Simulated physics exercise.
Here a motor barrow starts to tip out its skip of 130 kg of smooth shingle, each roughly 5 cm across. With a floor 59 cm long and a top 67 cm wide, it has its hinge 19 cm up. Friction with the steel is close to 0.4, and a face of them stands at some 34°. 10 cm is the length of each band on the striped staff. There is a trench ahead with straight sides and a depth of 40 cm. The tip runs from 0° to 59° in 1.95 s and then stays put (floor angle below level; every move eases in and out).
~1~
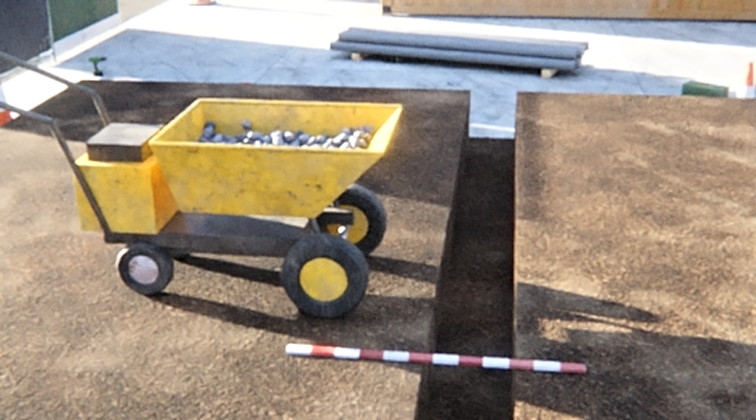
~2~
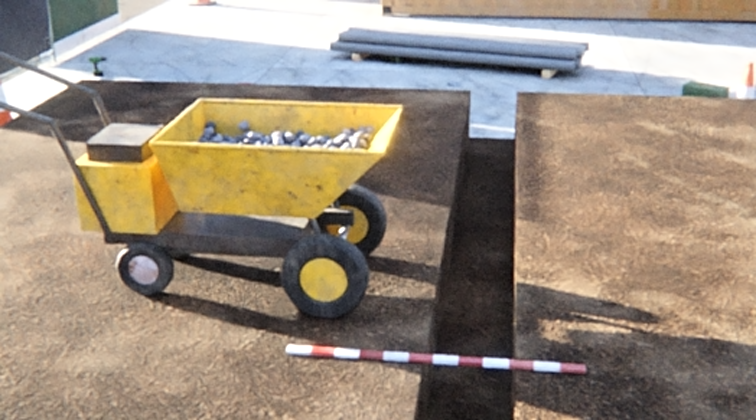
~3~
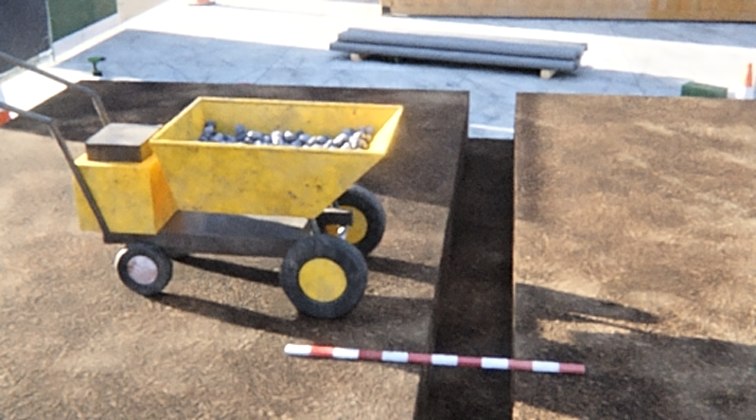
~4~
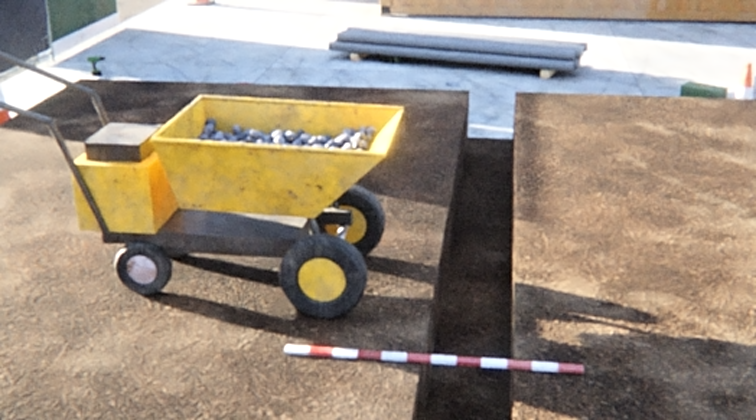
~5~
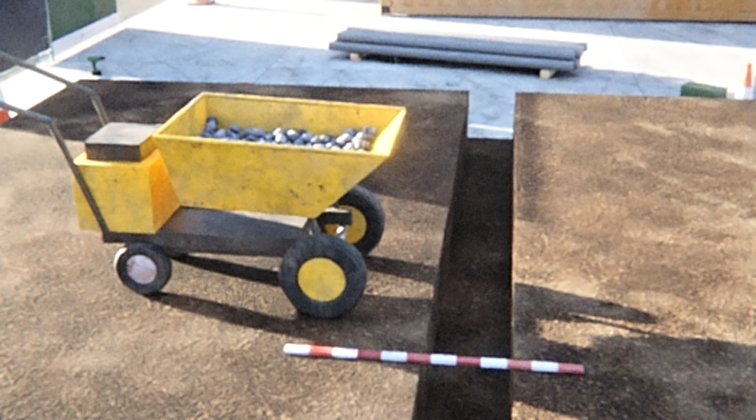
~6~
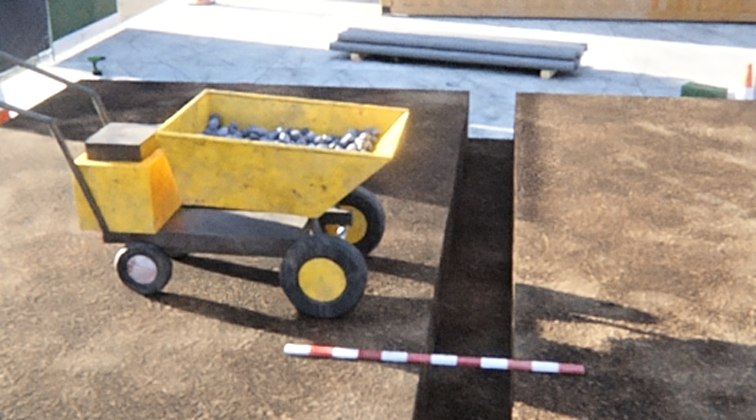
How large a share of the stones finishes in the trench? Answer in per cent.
A share of about 63 per cent.
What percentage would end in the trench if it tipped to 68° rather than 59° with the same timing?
Then roughly 55 percent.
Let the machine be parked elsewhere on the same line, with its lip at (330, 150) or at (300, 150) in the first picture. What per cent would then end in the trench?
I'd say some 100 per cent and some 90 per cent.
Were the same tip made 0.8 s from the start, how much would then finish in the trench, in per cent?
Around 45 per cent would end in the trench.
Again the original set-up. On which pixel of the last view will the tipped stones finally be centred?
I'd put it close to (498, 348).
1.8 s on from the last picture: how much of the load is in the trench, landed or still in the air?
Some 20 per cent of the load by that point.
Then, 1.2 s after the last picture the floor is at 50°, 100 % in the skip; the foremost stones are at (458, 210).
Then, 1.8 s after the last picture the floor is at 59°, 60 % in the skip, 19 % in the trench, 22 % past the trench; the foremost stones are at (595, 303).
Then, 2.1 s after the last picture the floor is at 59°, 34 % in the skip, 31 % in the trench, 36 % past the trench; the foremost stones are at (677, 301).
Then, 4.0 s after the last picture the floor is at 59°, 0 % in the skip, 63 % in the trench, 37 % past the trench; the foremost stones are at (733, 302).
